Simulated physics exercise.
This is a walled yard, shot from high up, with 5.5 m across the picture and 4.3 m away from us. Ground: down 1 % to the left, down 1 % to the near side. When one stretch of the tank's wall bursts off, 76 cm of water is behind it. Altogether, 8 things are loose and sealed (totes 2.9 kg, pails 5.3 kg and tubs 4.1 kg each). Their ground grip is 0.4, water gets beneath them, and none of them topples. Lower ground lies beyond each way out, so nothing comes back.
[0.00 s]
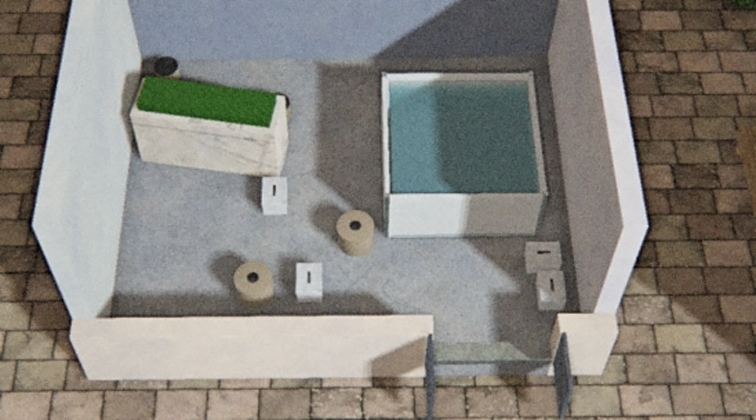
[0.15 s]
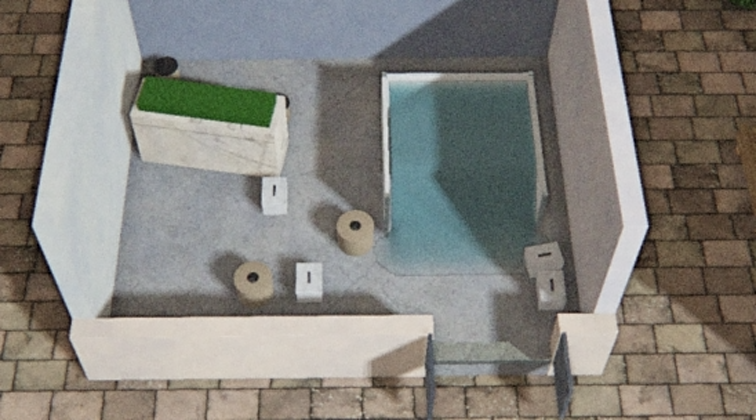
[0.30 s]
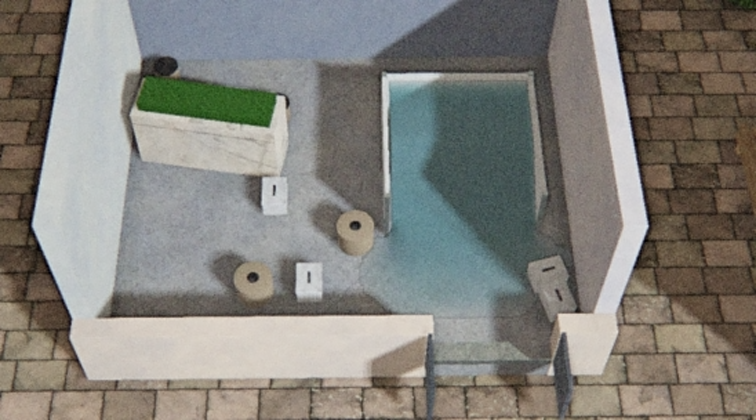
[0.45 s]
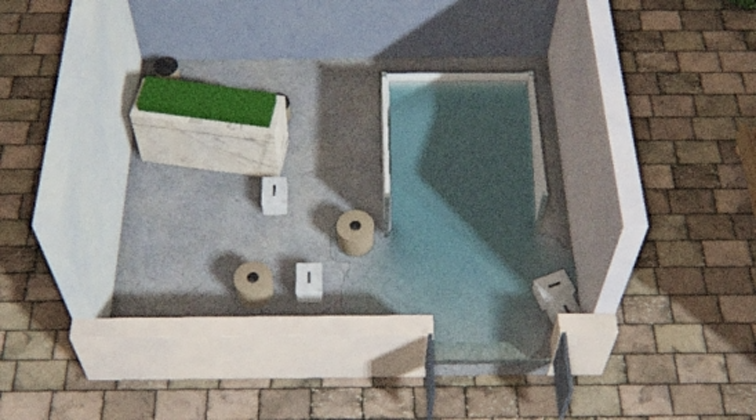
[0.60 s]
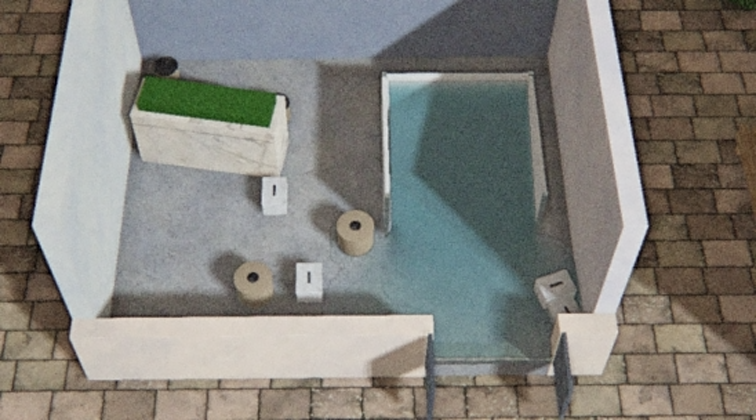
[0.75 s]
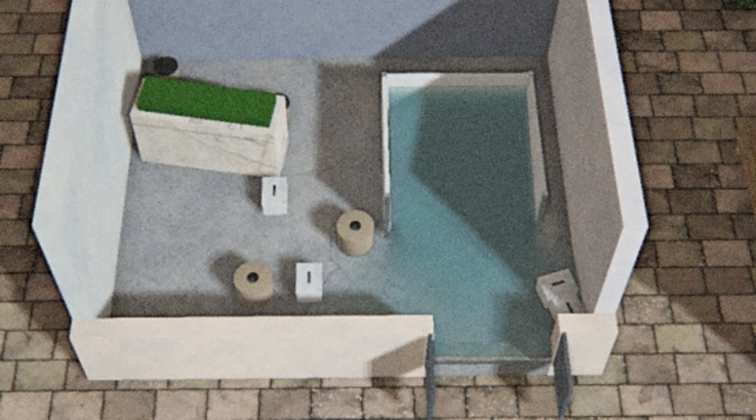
Water bursts from the tank's near side, spreads toward the gap, and shoves two pale boxes.
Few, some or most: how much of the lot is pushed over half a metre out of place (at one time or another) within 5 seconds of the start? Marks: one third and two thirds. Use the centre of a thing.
Share: Between one and two thirds.
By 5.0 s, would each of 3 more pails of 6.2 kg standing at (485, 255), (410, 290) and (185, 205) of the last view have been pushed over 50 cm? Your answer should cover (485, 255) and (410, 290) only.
One by one I'd say farther than that and farther than that.
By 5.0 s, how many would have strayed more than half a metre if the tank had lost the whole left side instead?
In that case 6 of them.
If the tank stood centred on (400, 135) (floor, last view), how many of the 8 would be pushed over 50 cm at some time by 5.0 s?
Then the count would be 7.
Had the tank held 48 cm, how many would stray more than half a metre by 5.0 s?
With that change, 4 of them.
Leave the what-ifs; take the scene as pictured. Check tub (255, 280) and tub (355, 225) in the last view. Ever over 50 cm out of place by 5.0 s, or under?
In the order asked, they come out beyond the limit and within the limit.
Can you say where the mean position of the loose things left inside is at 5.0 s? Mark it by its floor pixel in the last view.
Mean position: Approximately (282, 180).
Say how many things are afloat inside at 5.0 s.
Just then, the number is 2.
After 1.1 s 0 of 8 are over 50 cm from their spots; 2 afloat.
After 2.2 s 3 of 8 are over 50 cm from their spots; 2 afloat.
After 3.5 s 4 of 8 are over 50 cm from their spots; 1 afloat.
After 5.0 s 5 of 8 are over 50 cm from their spots, and 5 have been at some point; 2 afloat.
